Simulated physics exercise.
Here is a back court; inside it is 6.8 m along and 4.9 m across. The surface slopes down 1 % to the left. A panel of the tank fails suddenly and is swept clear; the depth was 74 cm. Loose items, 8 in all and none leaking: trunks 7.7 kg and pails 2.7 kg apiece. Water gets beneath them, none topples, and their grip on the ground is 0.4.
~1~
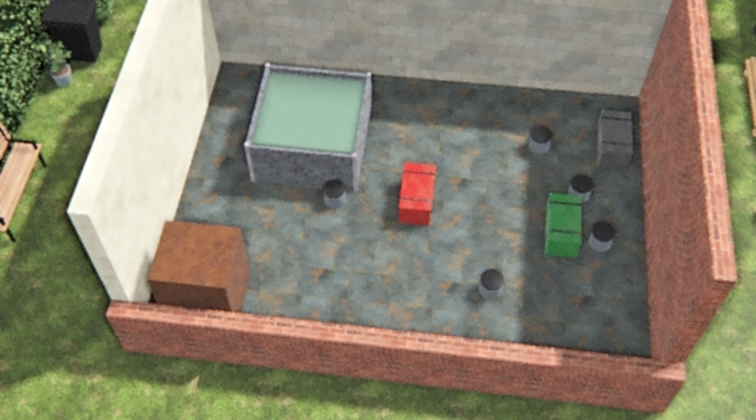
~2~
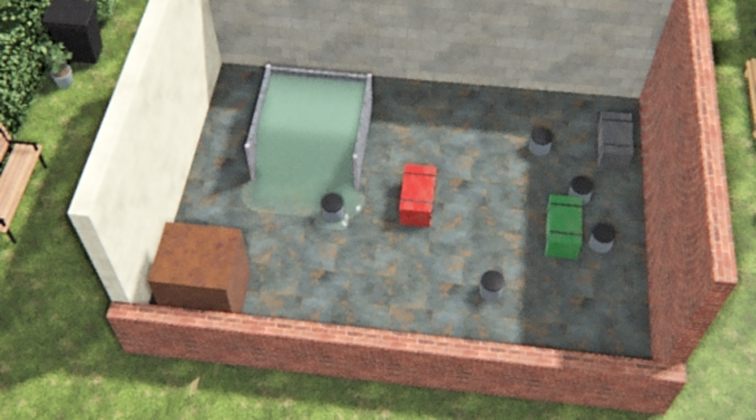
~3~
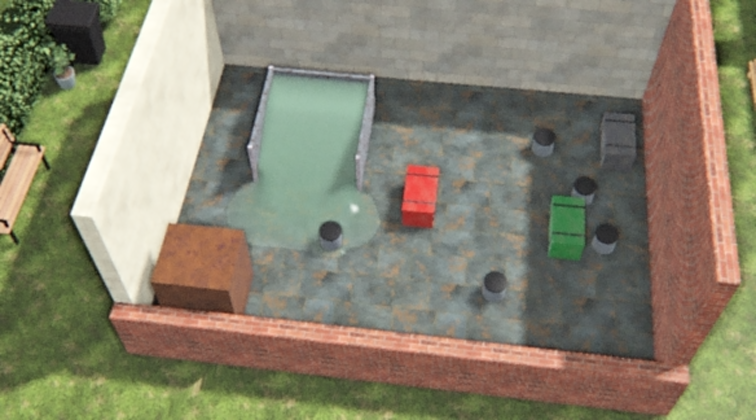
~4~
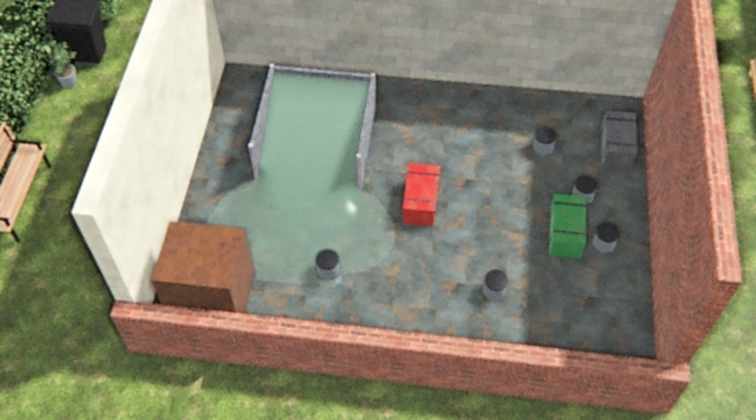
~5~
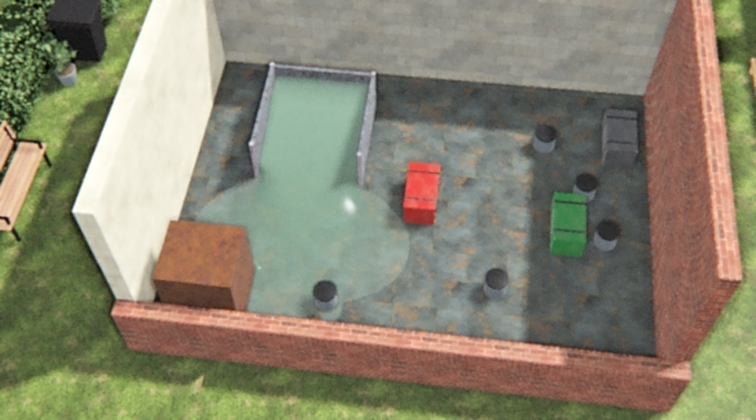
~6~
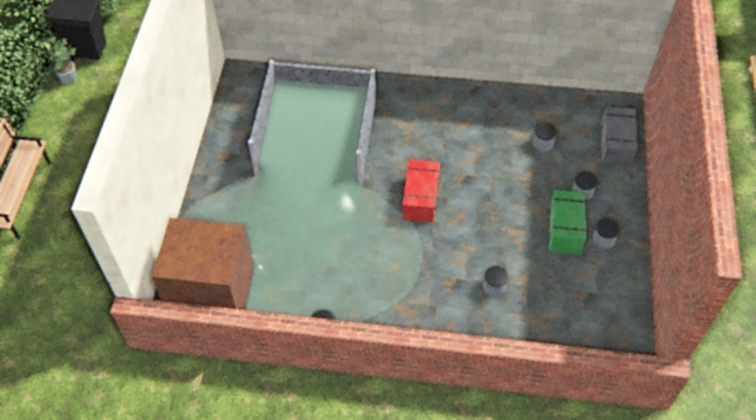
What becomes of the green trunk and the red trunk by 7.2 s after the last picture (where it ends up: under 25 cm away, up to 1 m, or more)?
Green trunk travels far; red trunk slides a little.
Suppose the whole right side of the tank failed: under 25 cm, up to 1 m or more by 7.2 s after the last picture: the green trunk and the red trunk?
Then the green trunk gets carried off, the red trunk gets carried off.
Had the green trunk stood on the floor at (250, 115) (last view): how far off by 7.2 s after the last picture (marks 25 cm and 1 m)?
It ends far away.
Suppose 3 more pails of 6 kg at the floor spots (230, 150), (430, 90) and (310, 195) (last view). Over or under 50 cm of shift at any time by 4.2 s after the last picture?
In turn: Past it, short of it, more.
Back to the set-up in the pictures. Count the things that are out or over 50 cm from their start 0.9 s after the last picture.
I count 1.
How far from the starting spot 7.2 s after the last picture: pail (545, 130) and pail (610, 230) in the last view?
In that order: 140 cm, 200 cm.
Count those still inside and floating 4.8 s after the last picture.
At that moment 5.
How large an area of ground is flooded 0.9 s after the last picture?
Some 11.5 m2.
Then, 0.9 s after the last picture the green trunk is near (570, 215), 0.0 m from its start, aground; the red trunk is near (422, 183), 0.0 m from its start, aground; 1 afloat.
Then, 2.8 s after the last picture the green trunk is near (580, 205), 0.2 m from its start, aground; the red trunk is near (422, 183), 0.0 m from its start, aground; 1 afloat.
Then, 4.8 s after the last picture the green trunk is near (593, 148), 1.2 m from its start, afloat; the red trunk is near (429, 172), 0.2 m from its start, aground; 5 afloat.
Then, 7.2 s after the last picture the green trunk is near (537, 111), 1.9 m from its start, afloat; the red trunk is near (442, 164), 0.4 m from its start, afloat; 8 afloat.
